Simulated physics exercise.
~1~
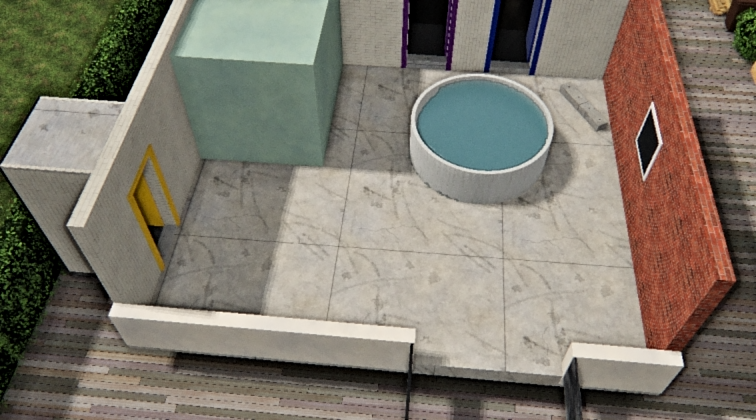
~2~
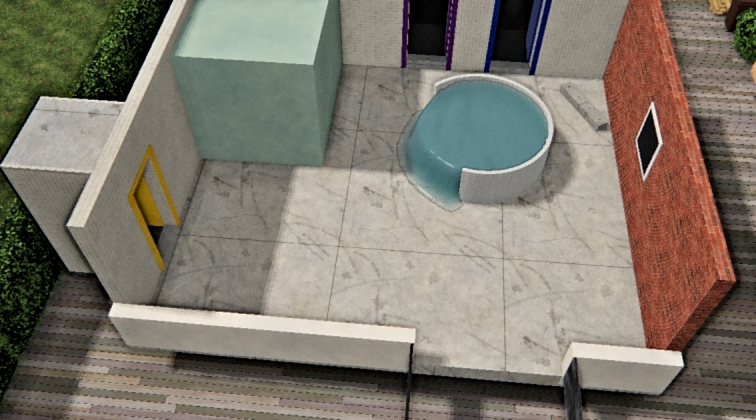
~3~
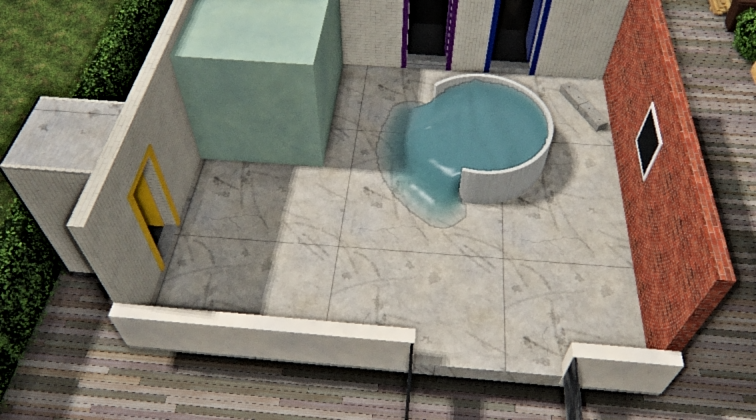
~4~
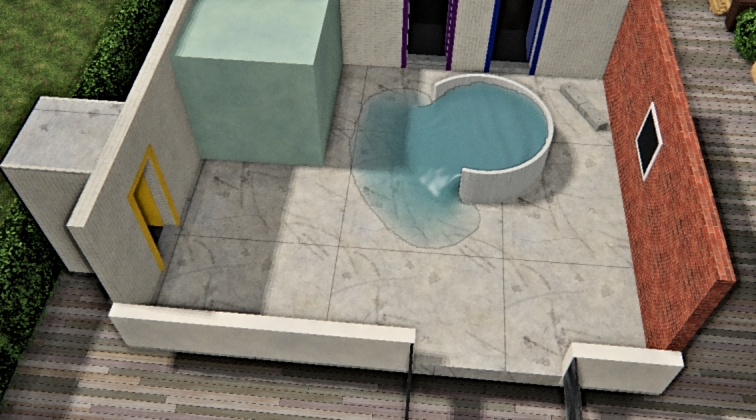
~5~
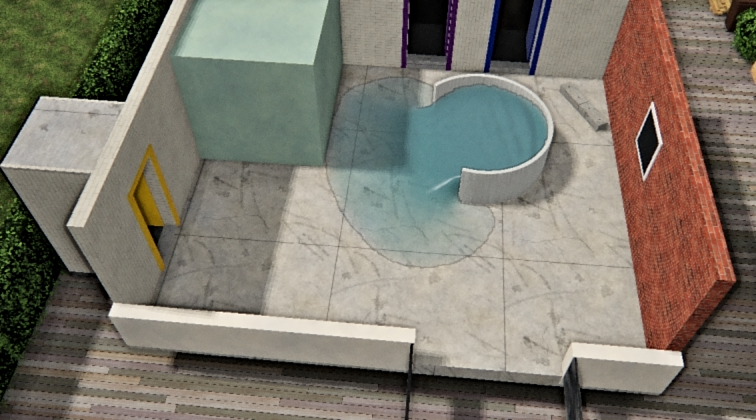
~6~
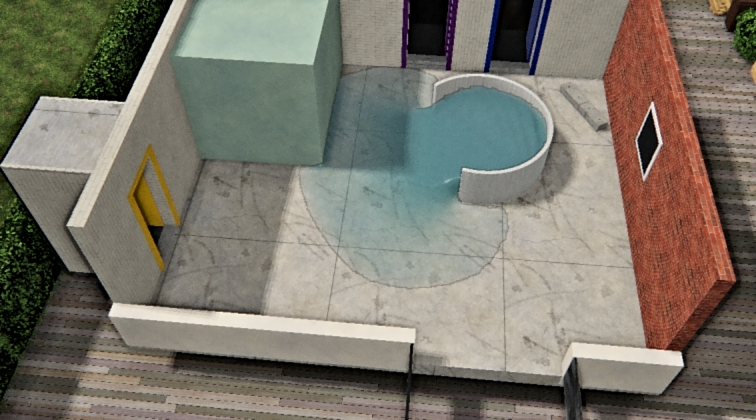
In a walled yard with a yellow doorway, a round pool sat full until the left part of its wall disappeared, and water poured out and spread across the pale paving in a widening puddle.
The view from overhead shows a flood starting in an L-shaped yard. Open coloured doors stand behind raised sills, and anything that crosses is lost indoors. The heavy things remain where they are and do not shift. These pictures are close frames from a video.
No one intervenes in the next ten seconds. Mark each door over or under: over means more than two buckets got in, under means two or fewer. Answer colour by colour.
Yellow door - over, blue door - under, purple door - under.
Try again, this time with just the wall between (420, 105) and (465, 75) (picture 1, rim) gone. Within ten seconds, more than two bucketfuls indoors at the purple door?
Result for the purple door: It ends up above.
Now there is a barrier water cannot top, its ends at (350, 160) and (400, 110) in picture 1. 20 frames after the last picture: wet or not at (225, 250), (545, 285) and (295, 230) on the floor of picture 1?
Outcome per location, in sequence: Soaking, unsoaked, soaking.
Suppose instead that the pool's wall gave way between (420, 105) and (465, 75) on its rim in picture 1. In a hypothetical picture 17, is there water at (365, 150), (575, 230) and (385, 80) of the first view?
In turn: Flooded, not flooded, wet.
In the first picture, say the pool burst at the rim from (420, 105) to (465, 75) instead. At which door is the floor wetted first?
It would be the purple door.
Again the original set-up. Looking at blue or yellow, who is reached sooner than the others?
I'd say the yellow door.
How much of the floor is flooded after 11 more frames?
It comes out near 55 percent.
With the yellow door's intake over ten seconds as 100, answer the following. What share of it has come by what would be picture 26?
My guess is about 35 %.
A moment on, water covers 50 % of the floor; the yellow door not reached, the blue door not reached, the purple door wet at the sill, nothing in.
Next, water covers 55 % of the floor; the yellow door over two buckets in, the blue door not reached, the purple door wet at the sill, nothing in.
Then, water covers 65 % of the floor; the yellow door far over two buckets in, the blue door wet at the sill, nothing in, the purple door wet at the sill, nothing in.
Later, water covers 80 % of the floor; the yellow door far over two buckets in, the blue door wet at the sill, nothing in, the purple door wet at the sill, nothing in.
In the end, water covers 100 % of the floor; the yellow door far over two buckets in, the blue door wet at the sill, nothing in, the purple door wet at the sill, nothing in.
